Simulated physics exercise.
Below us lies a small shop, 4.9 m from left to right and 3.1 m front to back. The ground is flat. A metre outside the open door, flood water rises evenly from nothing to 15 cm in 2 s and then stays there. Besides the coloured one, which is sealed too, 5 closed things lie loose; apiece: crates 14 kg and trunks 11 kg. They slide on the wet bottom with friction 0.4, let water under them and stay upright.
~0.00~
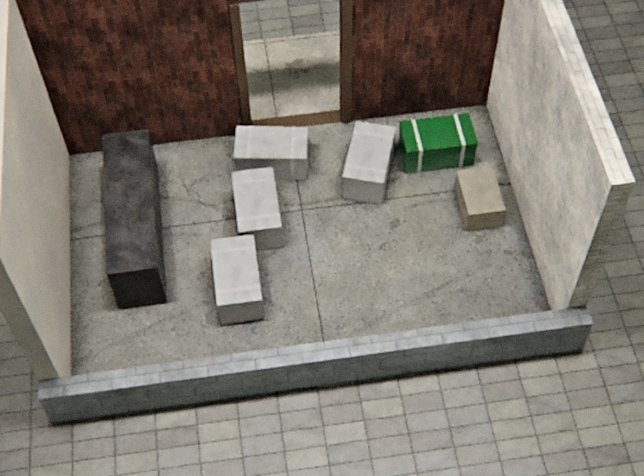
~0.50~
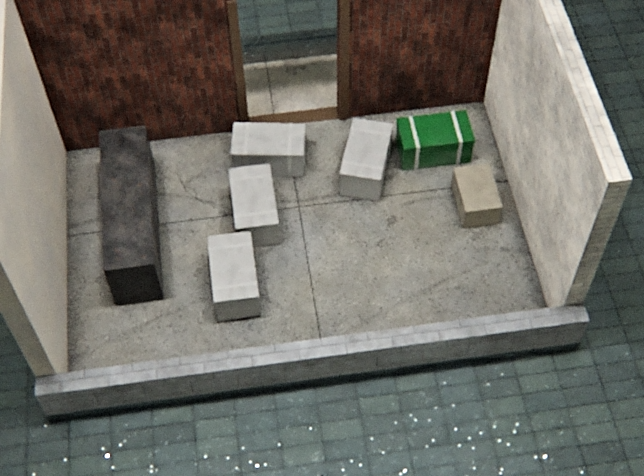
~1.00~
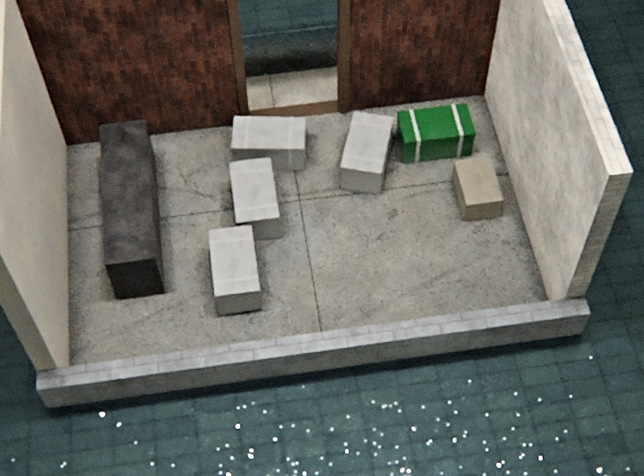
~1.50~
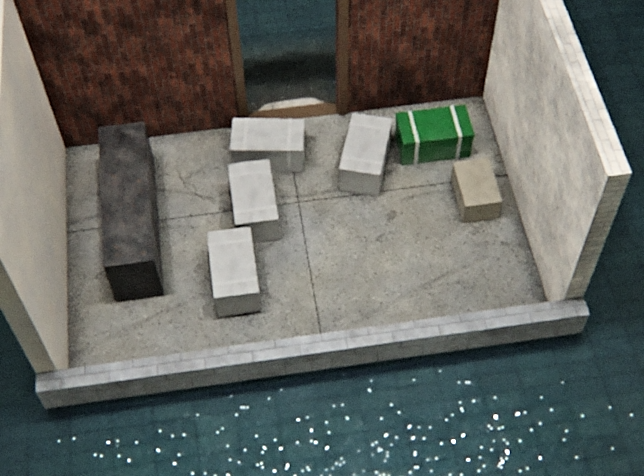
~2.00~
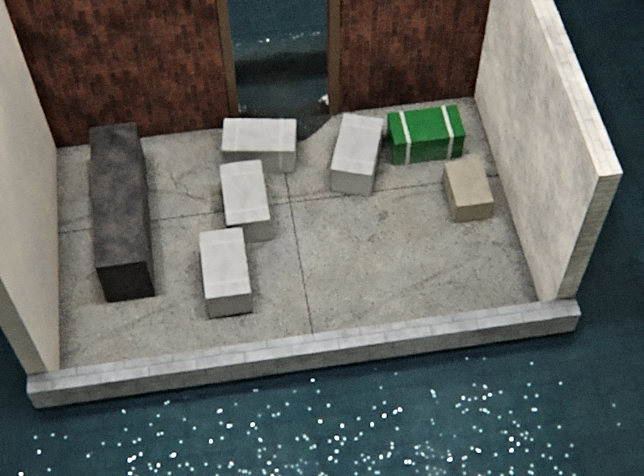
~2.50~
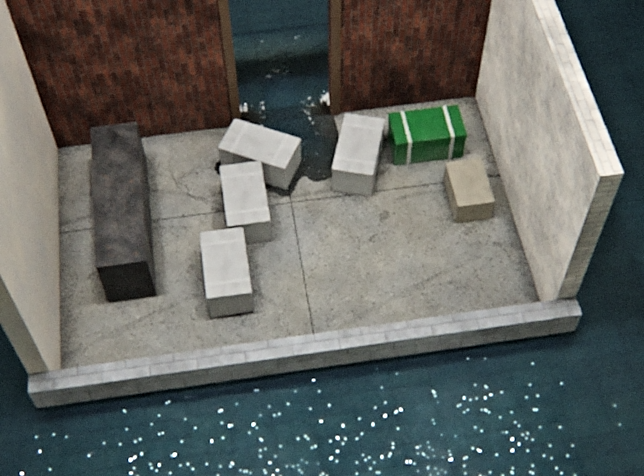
A small shop with red-brown back walls, pale side walls and an open doorway is seen from above, the view shifting slightly. A long dark block stands at left, four whitish boxes lie around the middle, and a green trunk with pale bands sits at back right behind a tan box. Water covers the paving outside, then enters through the doorway, and the rearmost whitish box turns askew.
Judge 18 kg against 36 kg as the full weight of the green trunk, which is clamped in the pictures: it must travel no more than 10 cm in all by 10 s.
For it, the lower weight is enough.
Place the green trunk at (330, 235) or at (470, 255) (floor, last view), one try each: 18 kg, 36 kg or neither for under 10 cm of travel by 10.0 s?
In that order: It takes the larger; it takes the larger.
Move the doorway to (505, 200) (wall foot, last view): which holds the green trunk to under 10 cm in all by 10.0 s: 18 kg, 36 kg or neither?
In that case only the larger load is enough.
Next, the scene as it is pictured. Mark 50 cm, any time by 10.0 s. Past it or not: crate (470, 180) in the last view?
It is less.
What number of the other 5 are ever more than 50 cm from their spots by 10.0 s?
That makes 4.
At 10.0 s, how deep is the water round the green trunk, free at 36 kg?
About 5 cm.
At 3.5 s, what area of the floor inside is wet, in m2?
About 4.5 m2.
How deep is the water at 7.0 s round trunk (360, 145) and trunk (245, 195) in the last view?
About 3 and 4 cm.
After 3.5 s the green trunk would be 0 cm from its start with 18 kg and 0 cm from its start with 36 kg; 0 cm of water round it then.
After 4.5 s the green trunk would be 0 cm from its start with 18 kg and 0 cm from its start with 36 kg; 1 cm of water round it then.
After 7.0 s the green trunk would be 0 cm from its start with 18 kg and 0 cm from its start with 36 kg; 1 cm of water round it then.
After 10.0 s the green trunk would be 3 cm from its start with 18 kg and 0 cm from its start with 36 kg; 5 cm of water round it then.
